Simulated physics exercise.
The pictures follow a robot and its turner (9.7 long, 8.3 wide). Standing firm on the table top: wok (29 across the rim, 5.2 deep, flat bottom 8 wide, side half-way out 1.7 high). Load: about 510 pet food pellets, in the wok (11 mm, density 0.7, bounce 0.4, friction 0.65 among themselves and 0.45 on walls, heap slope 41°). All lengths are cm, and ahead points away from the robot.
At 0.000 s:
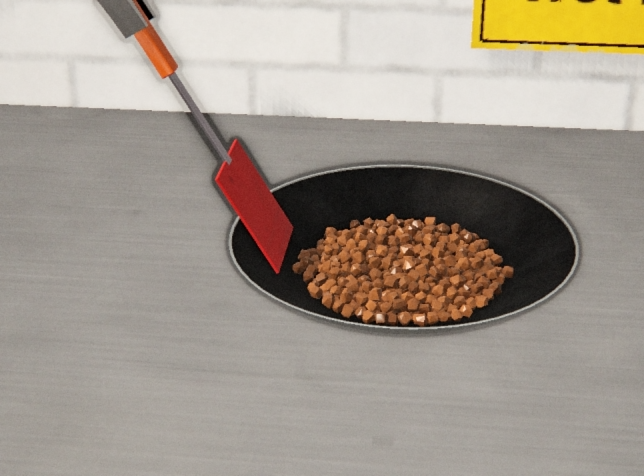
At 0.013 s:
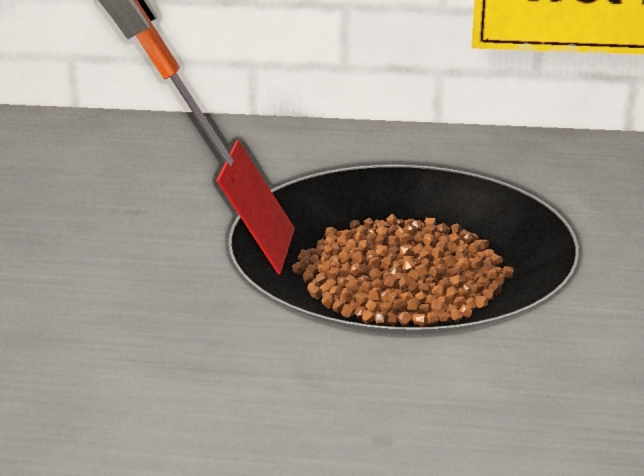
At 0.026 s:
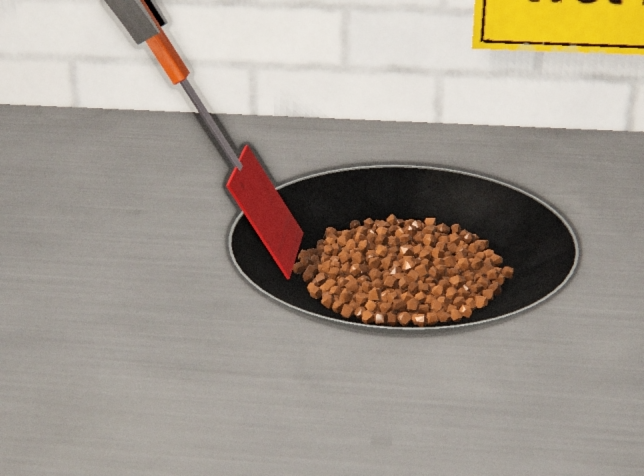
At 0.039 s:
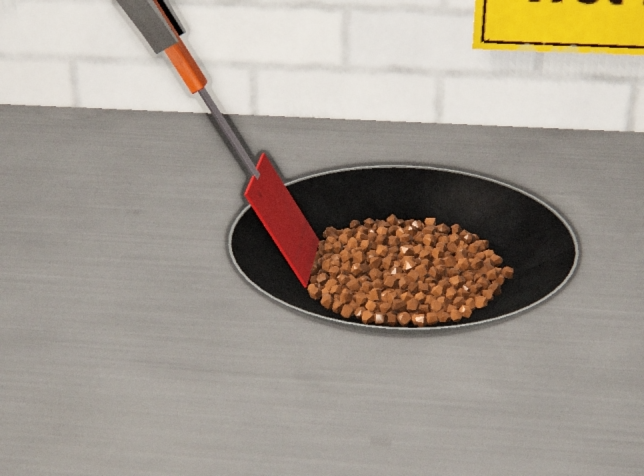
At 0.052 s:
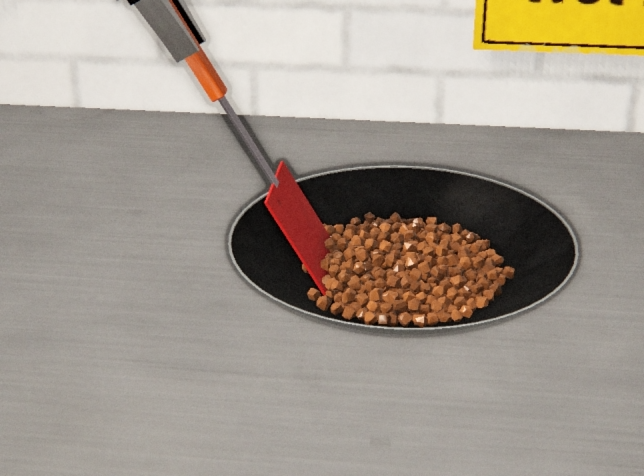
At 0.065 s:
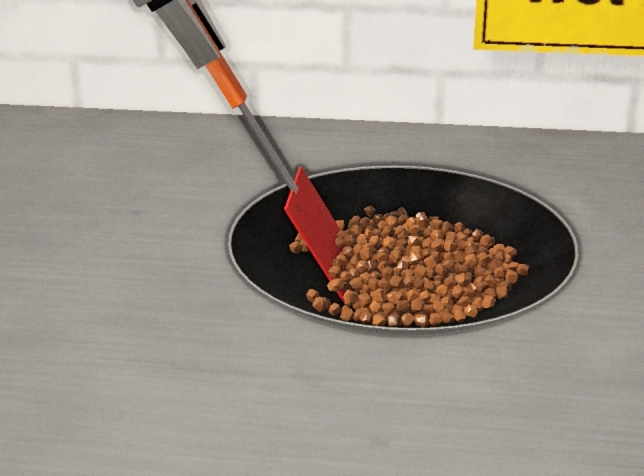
A robot arm holding a red turner lowered it into the left side of a black wok and pushed it rightward through a heap of brown pellets, shifting some and leaving a few behind.
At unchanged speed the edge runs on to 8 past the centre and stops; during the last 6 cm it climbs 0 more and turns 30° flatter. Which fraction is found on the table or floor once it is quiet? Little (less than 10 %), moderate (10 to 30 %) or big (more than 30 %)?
A big share, more than 30 %, ends on the table or floor.
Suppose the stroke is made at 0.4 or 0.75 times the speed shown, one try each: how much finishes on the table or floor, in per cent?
About 20 and 30 per cent.
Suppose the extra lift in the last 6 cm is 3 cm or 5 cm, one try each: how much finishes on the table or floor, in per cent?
Some 40 and 35 per cent.
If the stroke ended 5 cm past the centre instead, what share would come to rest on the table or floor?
Then about 20 per cent.
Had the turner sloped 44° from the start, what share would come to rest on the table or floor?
Then about 35 per cent.
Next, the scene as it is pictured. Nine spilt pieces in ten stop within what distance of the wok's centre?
Roughly 35 cm.
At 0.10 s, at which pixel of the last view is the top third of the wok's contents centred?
Near (438, 245).
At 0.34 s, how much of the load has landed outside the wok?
Roughly 35 per cent.
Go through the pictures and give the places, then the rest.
The turner top edge at (226, 159), sloping 60°; upper third of the load around (400, 261), from x 300 to 510, top at y 220; 507 in the wok, in the first picture.
The turner top edge at (228, 160), sloping 60°; upper third of the load around (400, 261), from x 300 to 510, top at y 220, in the second picture.
The turner top edge at (237, 165), sloping 60°; upper third of the load around (400, 261), from x 300 to 510, top at y 220, in the third picture.
The turner top edge at (255, 173), sloping 60°; upper third of the load around (399, 259), from x 310 to 510, top at y 220, in the fourth picture.
The turner top edge at (274, 181), sloping 60°; upper third of the load around (400, 256), from x 310 to 510, top at y 215, in the fifth picture.
The turner top edge at (293, 187), sloping 60°; upper third of the load around (407, 255), from x 295 to 525, top at y 210; 507 in the wok, in the sixth picture.
After 0.10 s, sloping 60°, highest piece 8 above the table; 507 in the wok.
After 0.13 s, sloping 52°, highest piece 11 above the table; 495 in the wok, 12 on the blade or in flight.
After 0.34 s, sloping 30°, highest piece 16 above the table; 307 in the wok, 184 on the table or floor, 16 on the blade or in flight.
After 1.39 s, sloping 30°, highest piece 7 above the table; 303 in the wok, 204 on the table or floor.
In the end, 303 in the wok, 204 on the table or floor. That is 40 % on the table or floor.
